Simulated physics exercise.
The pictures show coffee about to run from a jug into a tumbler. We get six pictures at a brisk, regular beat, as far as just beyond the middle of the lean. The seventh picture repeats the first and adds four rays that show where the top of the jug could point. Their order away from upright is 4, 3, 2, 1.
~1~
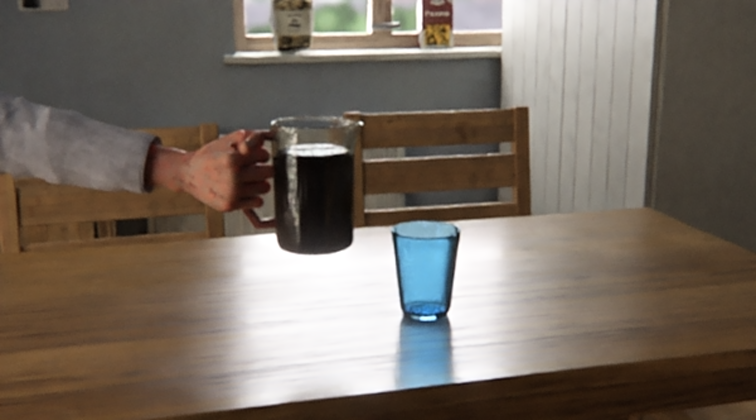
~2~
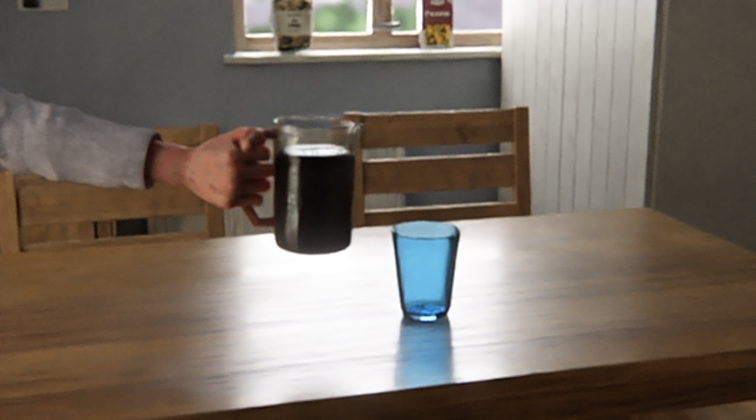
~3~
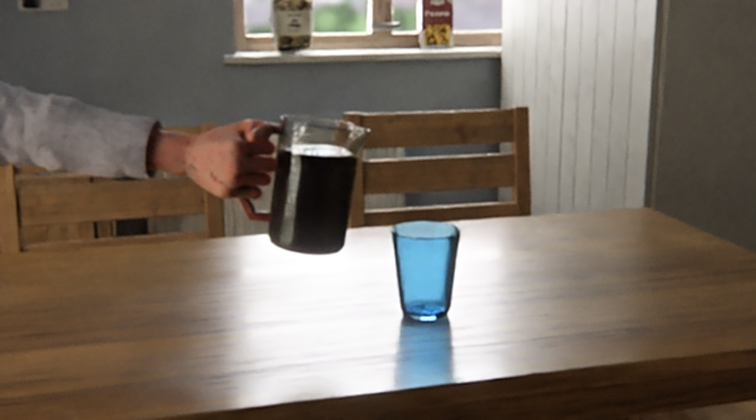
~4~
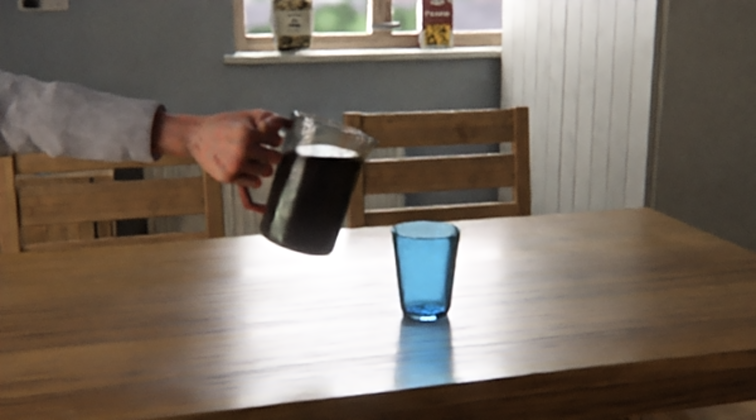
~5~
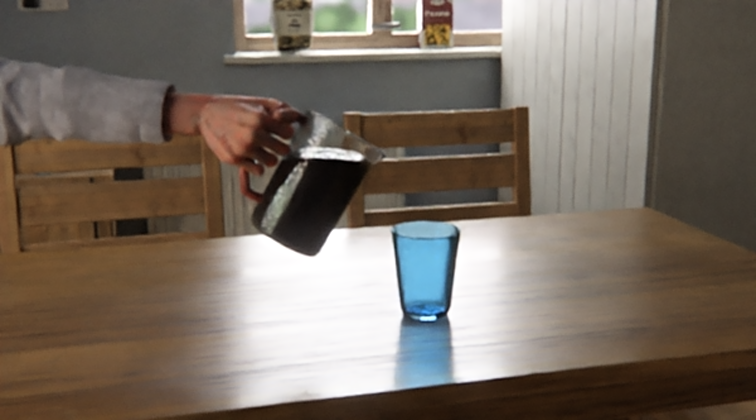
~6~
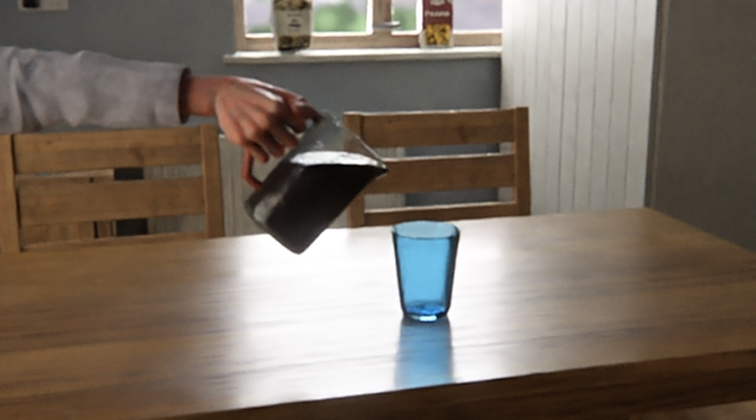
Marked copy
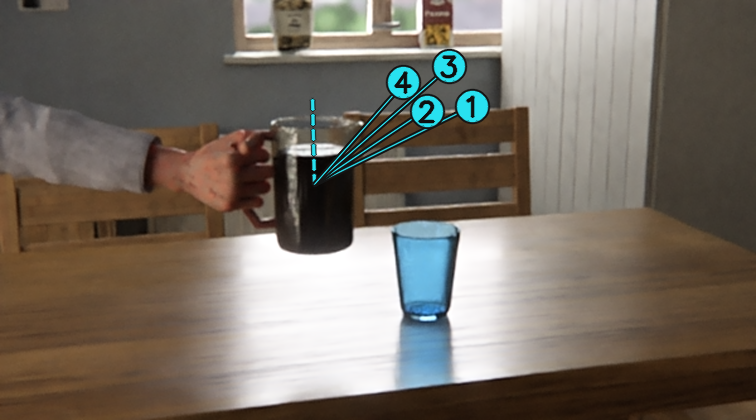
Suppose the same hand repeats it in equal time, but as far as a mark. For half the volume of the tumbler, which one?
Mark 1.
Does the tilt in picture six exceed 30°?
Yes, it does.
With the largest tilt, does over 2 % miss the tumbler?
No.
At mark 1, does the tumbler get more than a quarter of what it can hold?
Yes.
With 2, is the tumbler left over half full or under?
Under.
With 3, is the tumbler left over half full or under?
Under half.
On the marked copy, 1 at (457, 113); 2 at (411, 119); 3 at (436, 77); 4 at (392, 95).
Choosing 1, the tumbler ends with about 48 % of what it can hold.
Choosing 2, the tumbler ends with about 31 % of what it can hold.
Choosing 3, the tumbler ends with about 18 % of what it can hold.
Choosing 4, the tumbler ends with about 8 % of what it can hold.
